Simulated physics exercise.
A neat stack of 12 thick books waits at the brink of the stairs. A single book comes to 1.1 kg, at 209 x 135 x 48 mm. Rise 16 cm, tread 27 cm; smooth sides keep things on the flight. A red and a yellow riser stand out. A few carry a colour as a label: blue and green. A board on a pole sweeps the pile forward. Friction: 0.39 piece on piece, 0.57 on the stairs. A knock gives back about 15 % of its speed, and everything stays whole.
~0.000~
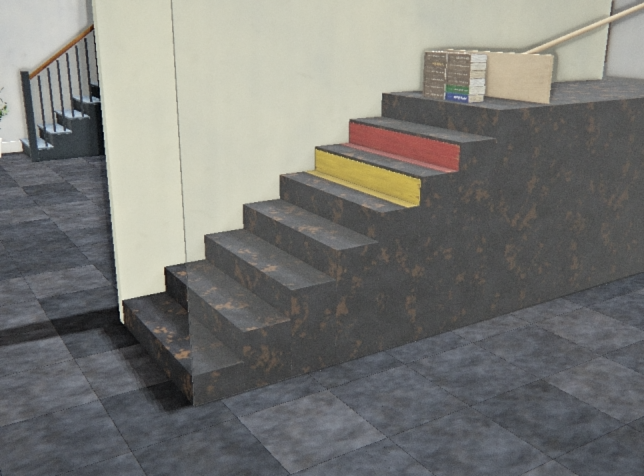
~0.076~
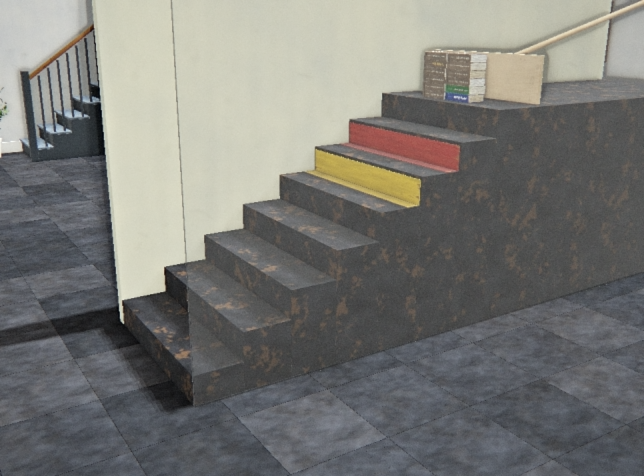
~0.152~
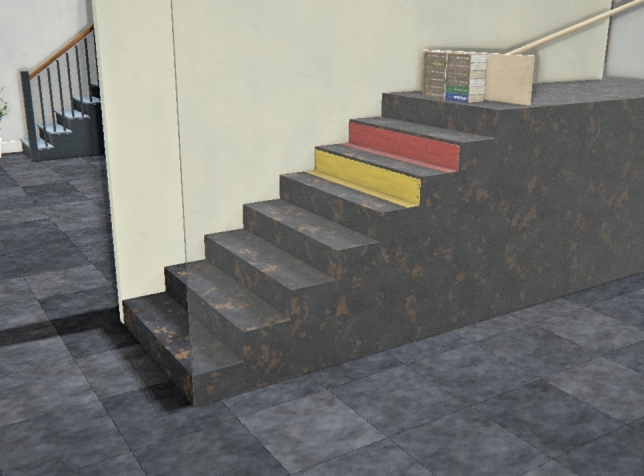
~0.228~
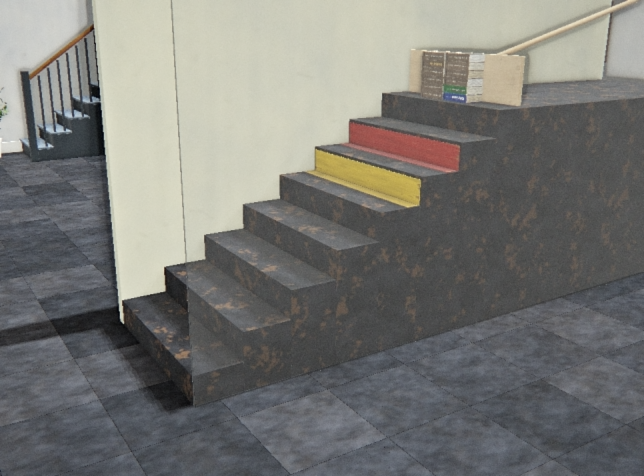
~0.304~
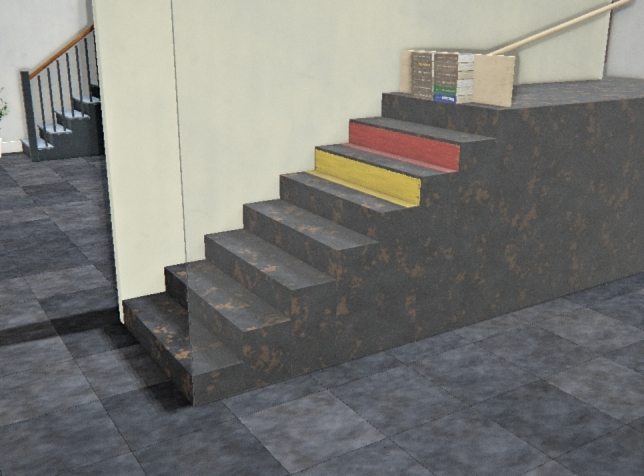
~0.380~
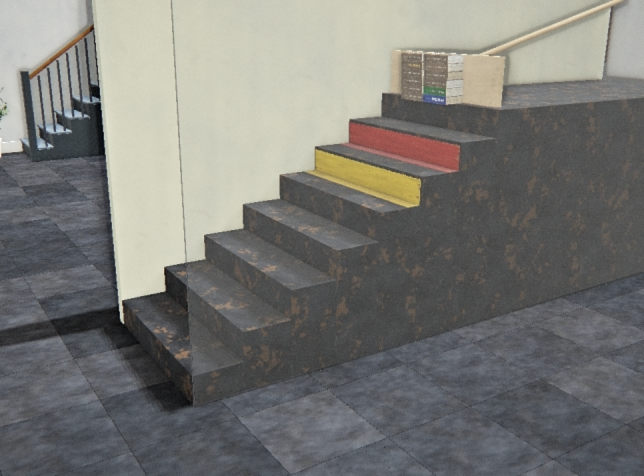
At first, a neat stack of books sits at the top of a dark staircase with one yellow and one red riser, a pale board standing to its right. The board, on a long pole, slides left to meet the stack, then pushes it a short way toward the top step's edge.
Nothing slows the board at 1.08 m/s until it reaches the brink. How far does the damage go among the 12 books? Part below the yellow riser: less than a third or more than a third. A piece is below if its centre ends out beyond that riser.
The part is over a third.
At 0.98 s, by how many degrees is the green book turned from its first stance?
Some 30°.
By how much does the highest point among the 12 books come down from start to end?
Roughly 34 cm.
After 0.56 s, none of the 12 books below the yellow riser, 12 disturbed; green book leaning 45°, 15 cm lower; blue book leaning 42°, 12 cm lower.
After 0.98 s, 6 of the 12 books below the yellow riser; green book leaning 30°, 18 cm lower; blue book 16 cm lower.
By the end (1.9 s), 6 of the 12 books below the yellow riser; green book leaning 30°, 18 cm lower; blue book 16 cm lower. That is 50 per cent. As the last picture would show them, middles, green book near (422, 122), blue book near (435, 125).
